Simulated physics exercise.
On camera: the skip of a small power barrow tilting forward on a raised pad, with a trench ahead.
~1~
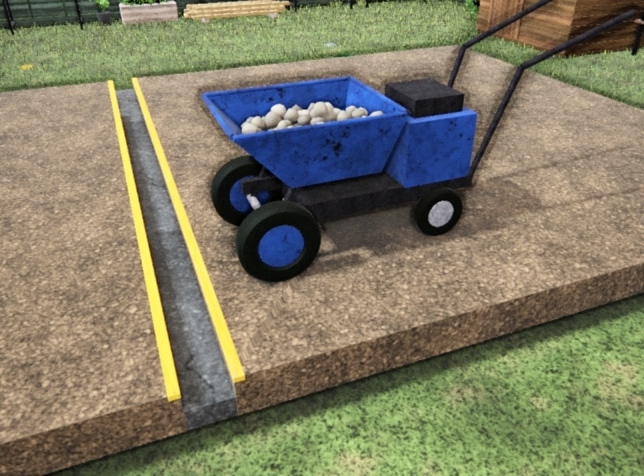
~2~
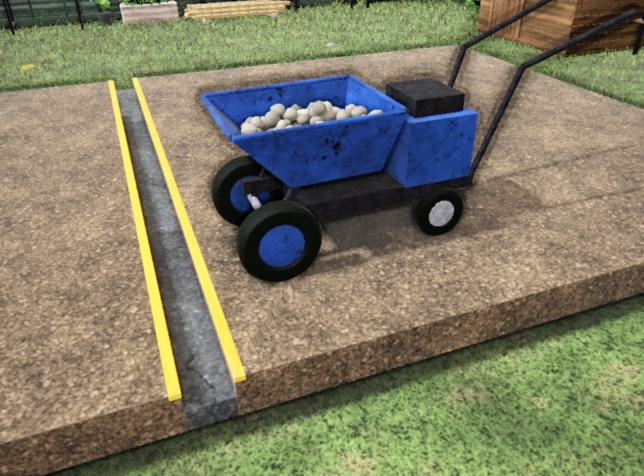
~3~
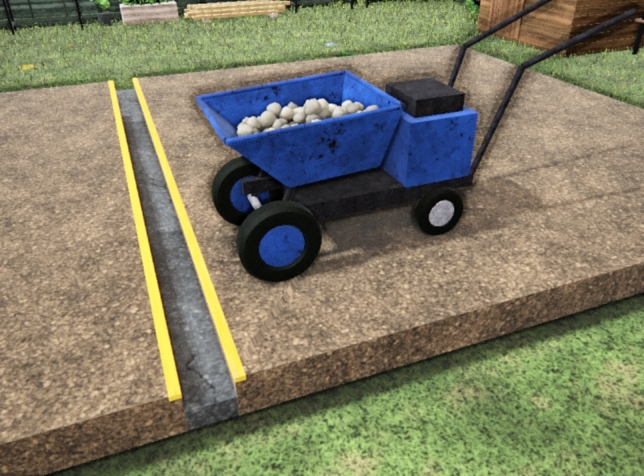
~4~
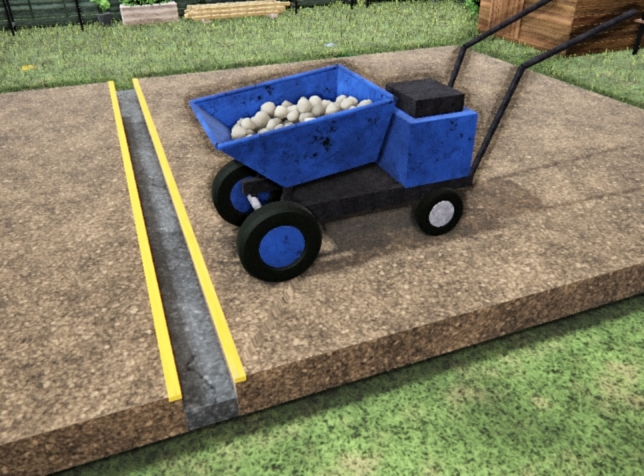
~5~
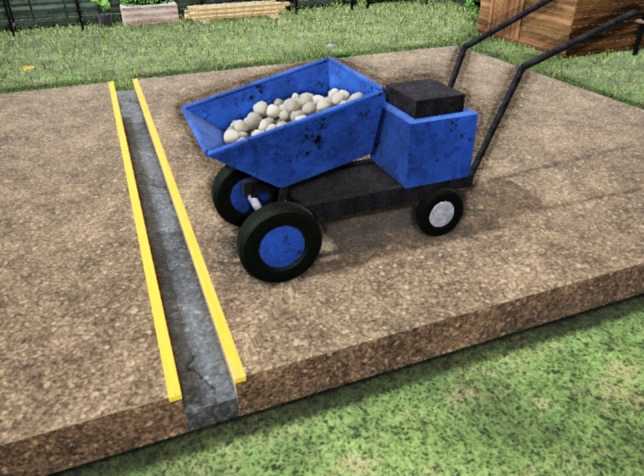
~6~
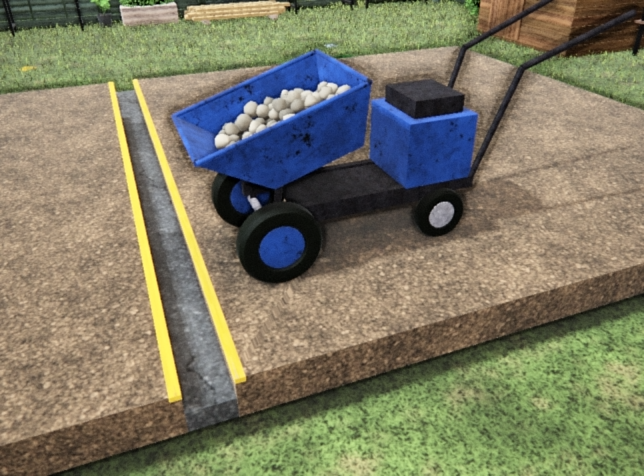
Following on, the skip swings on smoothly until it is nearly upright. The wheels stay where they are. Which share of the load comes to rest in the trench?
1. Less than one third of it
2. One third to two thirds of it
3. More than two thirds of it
Answer: 1.
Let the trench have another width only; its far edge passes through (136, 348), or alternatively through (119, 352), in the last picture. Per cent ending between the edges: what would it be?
You'd get 30 % in the first case and 60 % in the second.
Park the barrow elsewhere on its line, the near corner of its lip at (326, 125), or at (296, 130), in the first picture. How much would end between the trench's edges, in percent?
Position 1 near 50 %, position 2 near 60 %.
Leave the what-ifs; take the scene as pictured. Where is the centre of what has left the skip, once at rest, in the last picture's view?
Close to (100, 281) in the last picture.
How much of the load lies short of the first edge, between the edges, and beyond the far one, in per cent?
Approximate split: Short 0 percent, between 0 percent, beyond 80 percent.
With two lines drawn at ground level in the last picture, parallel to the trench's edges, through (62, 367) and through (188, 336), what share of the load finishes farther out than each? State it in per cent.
The first comes to 20 per cent, the second to 80 per cent.
Shortly afterwards, skip tipped steeply; the whole lot in the skip.
Next, skip tipped right over; the bulk in the skip; near a quarter beyond it; only a few falling.
Some moments later, skip tipped right over; near a quarter in the skip; only a few in or heaped over the trench; the bulk beyond it.
In the end, skip tipped right over; near a quarter in the skip; only a few in or heaped over the trench; the bulk beyond it.
